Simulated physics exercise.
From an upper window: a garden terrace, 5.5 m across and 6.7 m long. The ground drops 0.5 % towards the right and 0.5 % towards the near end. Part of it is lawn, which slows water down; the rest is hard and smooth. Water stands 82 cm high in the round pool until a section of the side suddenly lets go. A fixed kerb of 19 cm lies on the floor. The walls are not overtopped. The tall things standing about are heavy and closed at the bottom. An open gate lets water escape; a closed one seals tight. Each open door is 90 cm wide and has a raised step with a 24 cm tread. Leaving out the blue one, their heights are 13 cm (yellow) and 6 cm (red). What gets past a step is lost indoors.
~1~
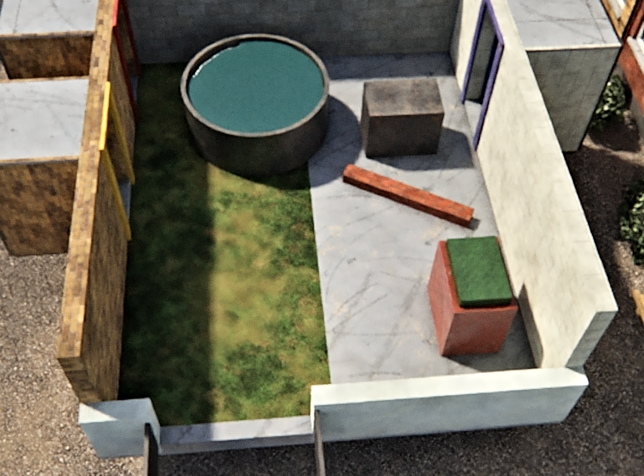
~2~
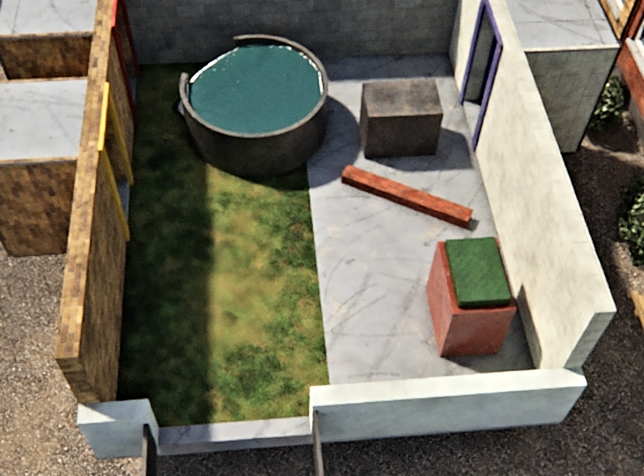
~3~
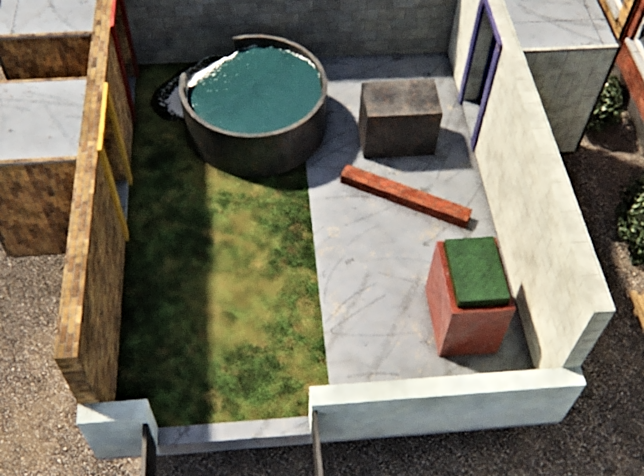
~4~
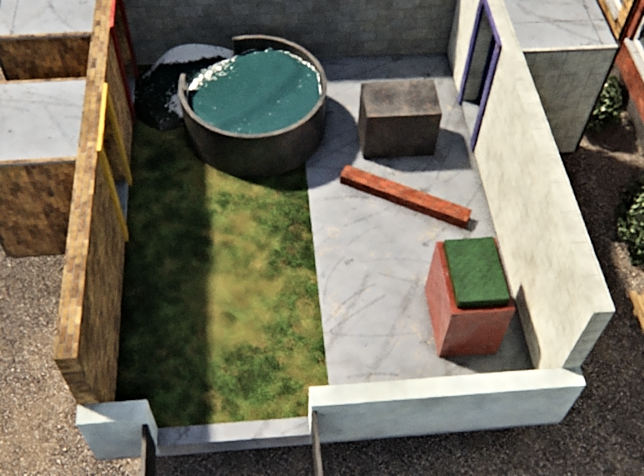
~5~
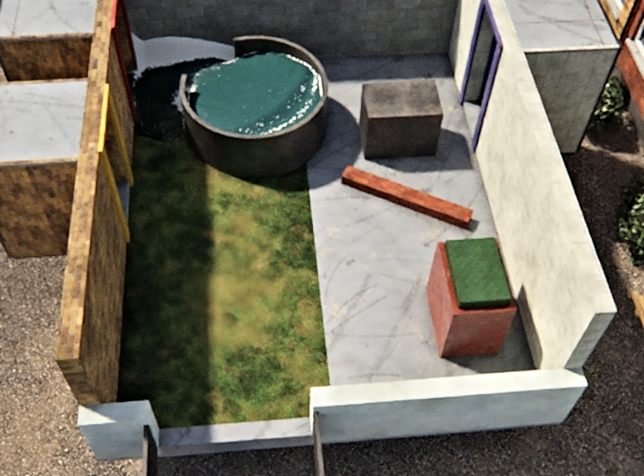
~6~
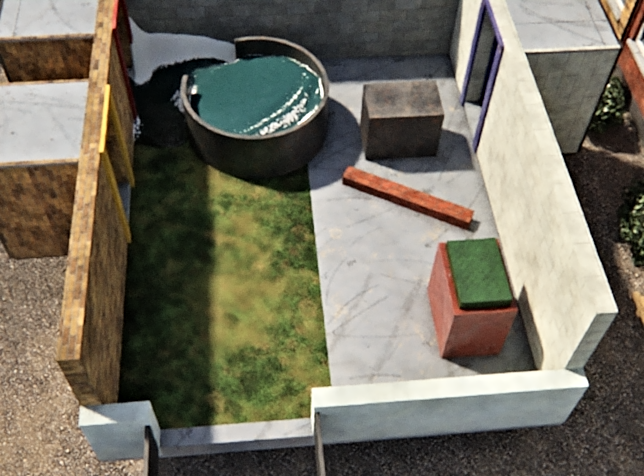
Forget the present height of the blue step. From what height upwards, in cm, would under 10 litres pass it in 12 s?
About 8.5 cm.
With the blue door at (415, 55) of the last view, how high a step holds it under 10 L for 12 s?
Roughly 8.0 cm.
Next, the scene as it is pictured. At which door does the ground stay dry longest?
It is the blue one.
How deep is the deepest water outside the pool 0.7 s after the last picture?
Roughly 65 cm.
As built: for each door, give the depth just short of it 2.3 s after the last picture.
In cm: Yellow 8, blue 7, red 28.
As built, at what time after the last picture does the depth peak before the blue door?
At about 2.8 s.
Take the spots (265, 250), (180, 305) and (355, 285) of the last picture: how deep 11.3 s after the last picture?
In that order: 4, 4 and 4 cm.
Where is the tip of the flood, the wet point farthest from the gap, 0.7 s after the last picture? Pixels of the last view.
Near (385, 57).
Then, 0.7 s after the last picture water covers 15 % of the floor, deepest (65 cm) near (161, 67); it has not reached the blue door.
Then, 2.3 s after the last picture water covers 35 % of the floor, deepest (32 cm) near (202, 72); 7 cm at the blue door, 0 litres in over its 11 cm step.
Then, 11.3 s after the last picture water covers 95 % of the floor, deepest (10 cm) near (539, 399); 5 cm at the blue door, 3 litres in over its 11 cm step.
At the blue door as built, the water peaked near 12 cm, 2.9 s after the last picture.
Run again over the same 12 s with other heights there, 20 litres in over 7 cm, 7 litres over 9.5 cm. The limit of 10 litres is kept from about 8.5 cm up.
